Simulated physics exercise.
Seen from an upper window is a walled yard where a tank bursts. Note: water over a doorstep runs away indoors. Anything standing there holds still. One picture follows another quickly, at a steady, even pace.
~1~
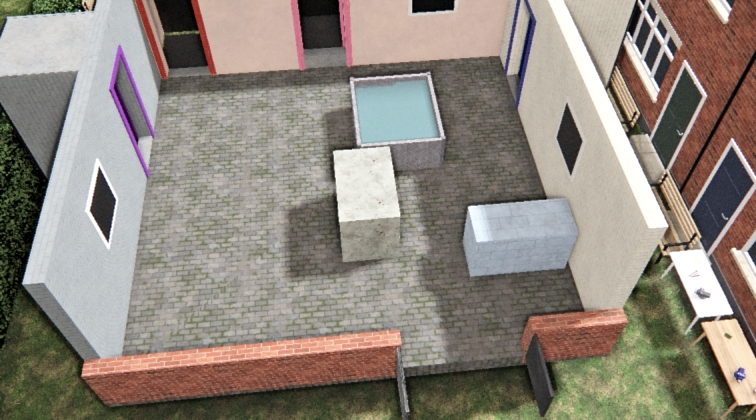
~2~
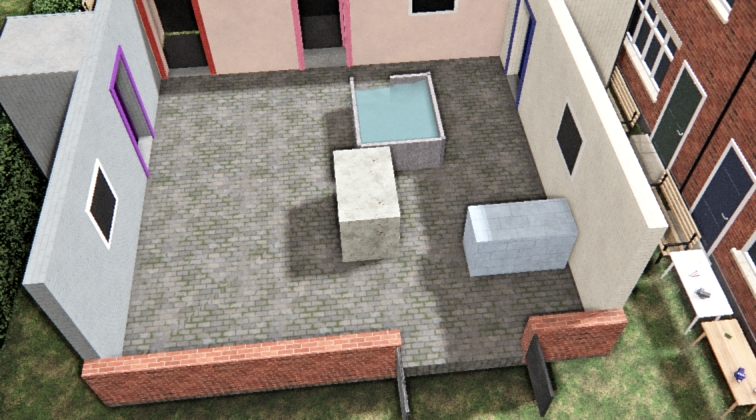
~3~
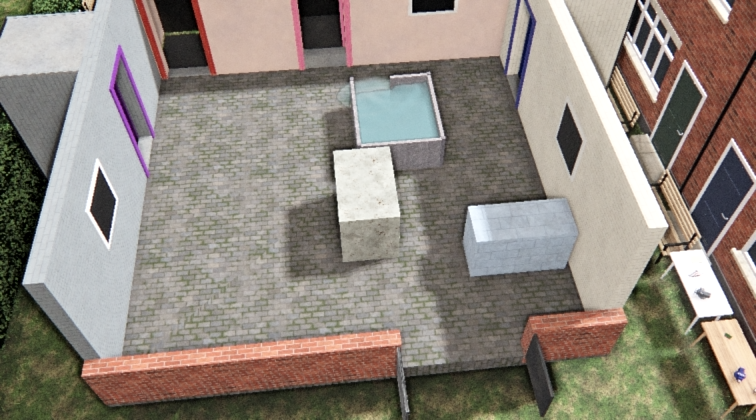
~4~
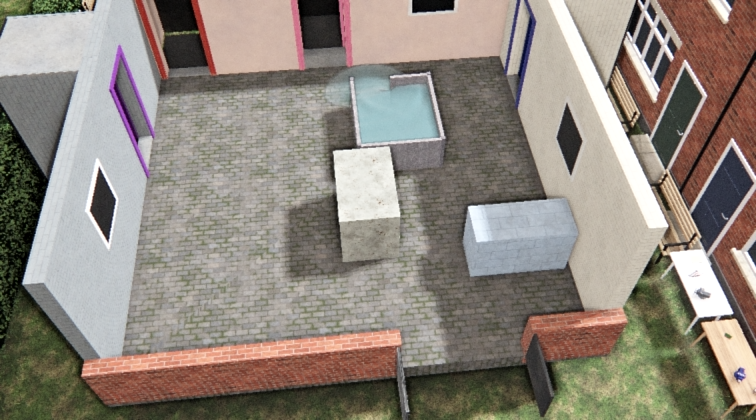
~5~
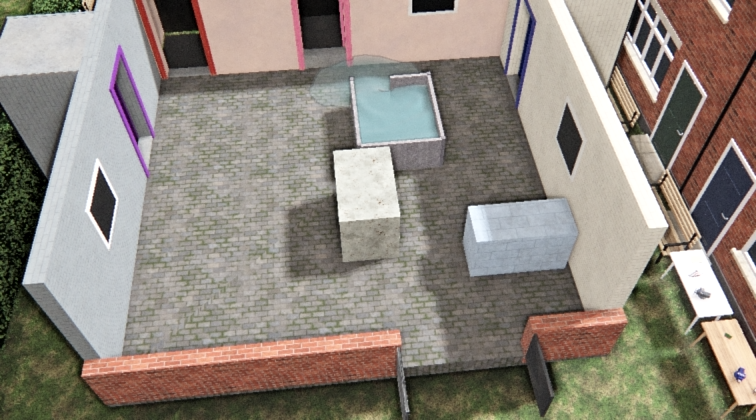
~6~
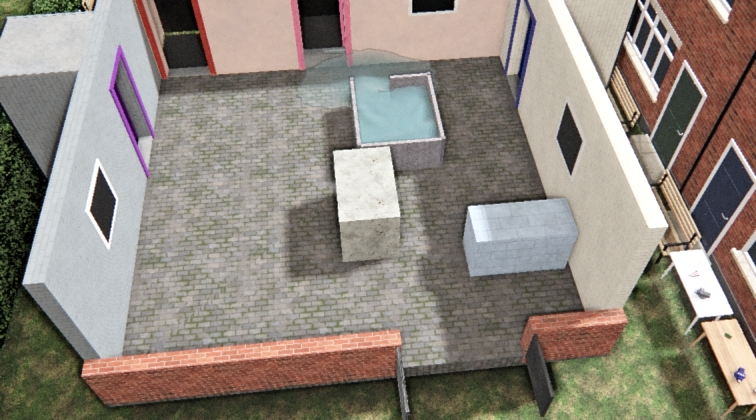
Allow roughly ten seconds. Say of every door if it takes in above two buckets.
In order: The red door gets overwhelmed honestly, the purple door copes honestly, the blue door gets overwhelmed honestly, the pink door copes honestly.
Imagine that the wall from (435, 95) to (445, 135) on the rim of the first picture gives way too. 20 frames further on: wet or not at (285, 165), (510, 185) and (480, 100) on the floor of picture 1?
In that order: Not flooded, covered, covered.
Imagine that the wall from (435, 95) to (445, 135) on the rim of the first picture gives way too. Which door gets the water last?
I'd go with the purple door.
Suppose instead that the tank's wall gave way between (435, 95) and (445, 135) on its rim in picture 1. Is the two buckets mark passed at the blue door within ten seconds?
The blue door exceeds the limit.
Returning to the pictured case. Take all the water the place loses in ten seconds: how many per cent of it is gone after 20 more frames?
Near 35 %.
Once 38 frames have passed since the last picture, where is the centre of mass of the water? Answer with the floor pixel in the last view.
The centre of mass sits at about (349, 141).
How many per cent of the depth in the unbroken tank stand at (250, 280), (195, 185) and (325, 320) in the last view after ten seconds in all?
Approx. values, in order: 2 %, 4 %, 6 %.
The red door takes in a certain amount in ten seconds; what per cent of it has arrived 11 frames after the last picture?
It works out at roughly 0 percent of the ten-second total.
A moment on, water covers 10 % of the floor; the red door not reached, the purple door not reached, the blue door not reached, the pink door under two buckets in.
Next, water covers 20 % of the floor; the red door wet at the sill, nothing in, the purple door not reached, the blue door under two buckets in, the pink door under two buckets in.
Then, water covers 35 % of the floor; the red door under two buckets in, the purple door wet at the sill, nothing in, the blue door over two buckets in, the pink door under two buckets in.
Later, water covers 60 % of the floor; the red door over two buckets in, the purple door under two buckets in, the blue door far over two buckets in, the pink door under two buckets in.
In the end, water covers 85 % of the floor; the red door over two buckets in, the purple door under two buckets in, the blue door far over two buckets in, the pink door under two buckets in.
